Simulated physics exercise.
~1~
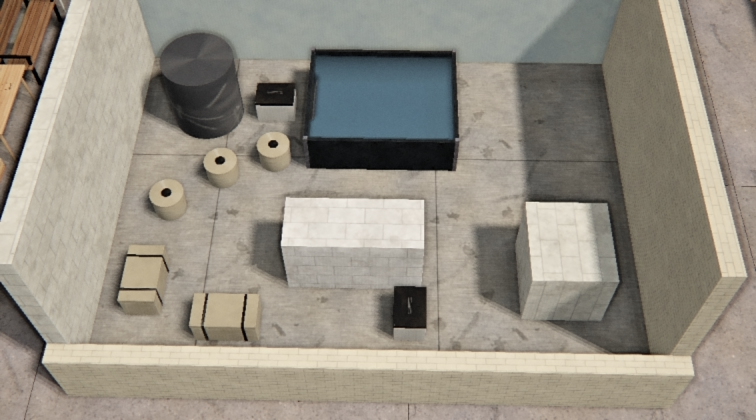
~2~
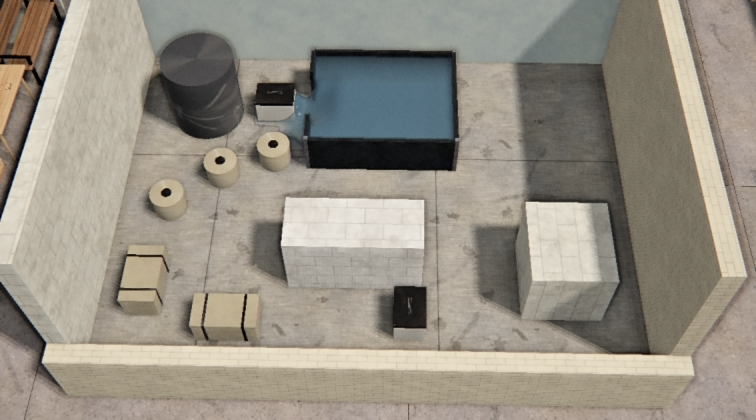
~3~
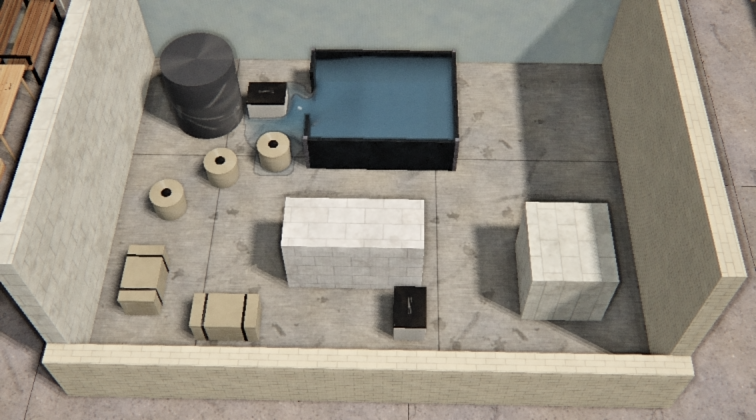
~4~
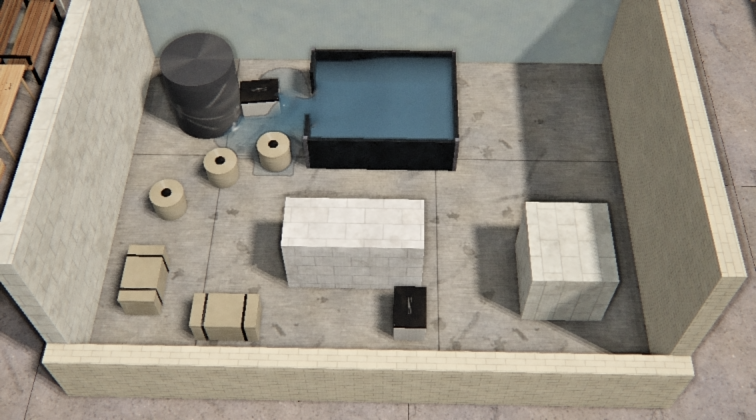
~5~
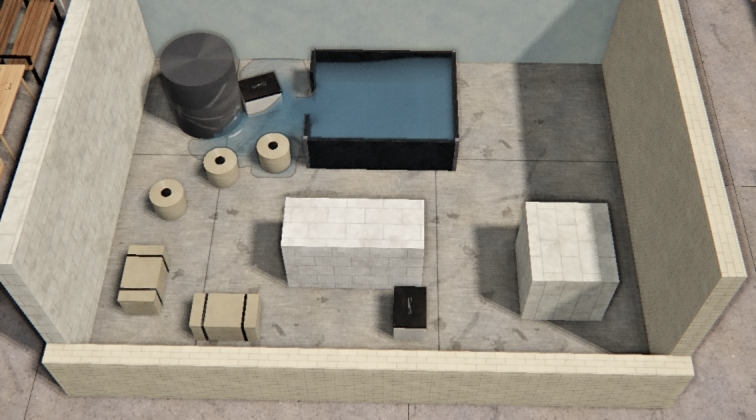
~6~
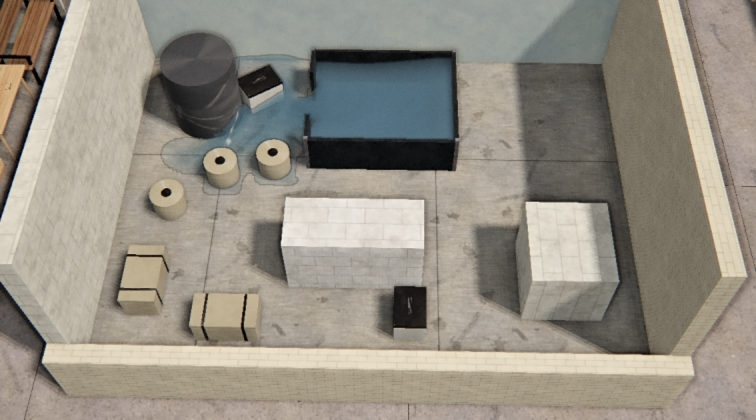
A black-topped chest shifts slightly left and turns as water spreads from the tank.
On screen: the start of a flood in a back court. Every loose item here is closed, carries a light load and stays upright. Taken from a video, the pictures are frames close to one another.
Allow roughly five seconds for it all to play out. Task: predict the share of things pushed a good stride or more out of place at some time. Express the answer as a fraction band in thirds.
Fraction band: 2/3 or more.
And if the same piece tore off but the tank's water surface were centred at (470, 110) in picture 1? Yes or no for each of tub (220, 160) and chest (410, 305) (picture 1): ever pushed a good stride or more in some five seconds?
Travelled that far, fell short.
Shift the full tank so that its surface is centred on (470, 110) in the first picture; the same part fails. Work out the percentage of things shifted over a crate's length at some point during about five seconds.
About 90 in a hundred.
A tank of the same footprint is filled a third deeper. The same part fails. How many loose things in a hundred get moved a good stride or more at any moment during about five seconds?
Share moved that far: Approx. 90 %.
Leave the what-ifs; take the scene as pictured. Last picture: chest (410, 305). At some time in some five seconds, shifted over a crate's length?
Answer for this object: Not so far.
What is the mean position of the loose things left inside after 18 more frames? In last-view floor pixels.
Average floor point: Approx. (227, 270).
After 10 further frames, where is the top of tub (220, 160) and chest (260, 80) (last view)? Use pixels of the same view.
Estimate: First at (185, 272), second at (192, 54), approximately.
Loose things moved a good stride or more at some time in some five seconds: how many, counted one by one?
The figure is 5.
A moment on, 1 of 7 are well off their spots; 0 afloat.
Next, 3 of 7 are well off their spots; 1 afloat.
Later, 4 of 7 are well off their spots; 4 afloat.
In the end, 5 of 7 are well off their spots, and 5 have been at some point; 4 afloat.
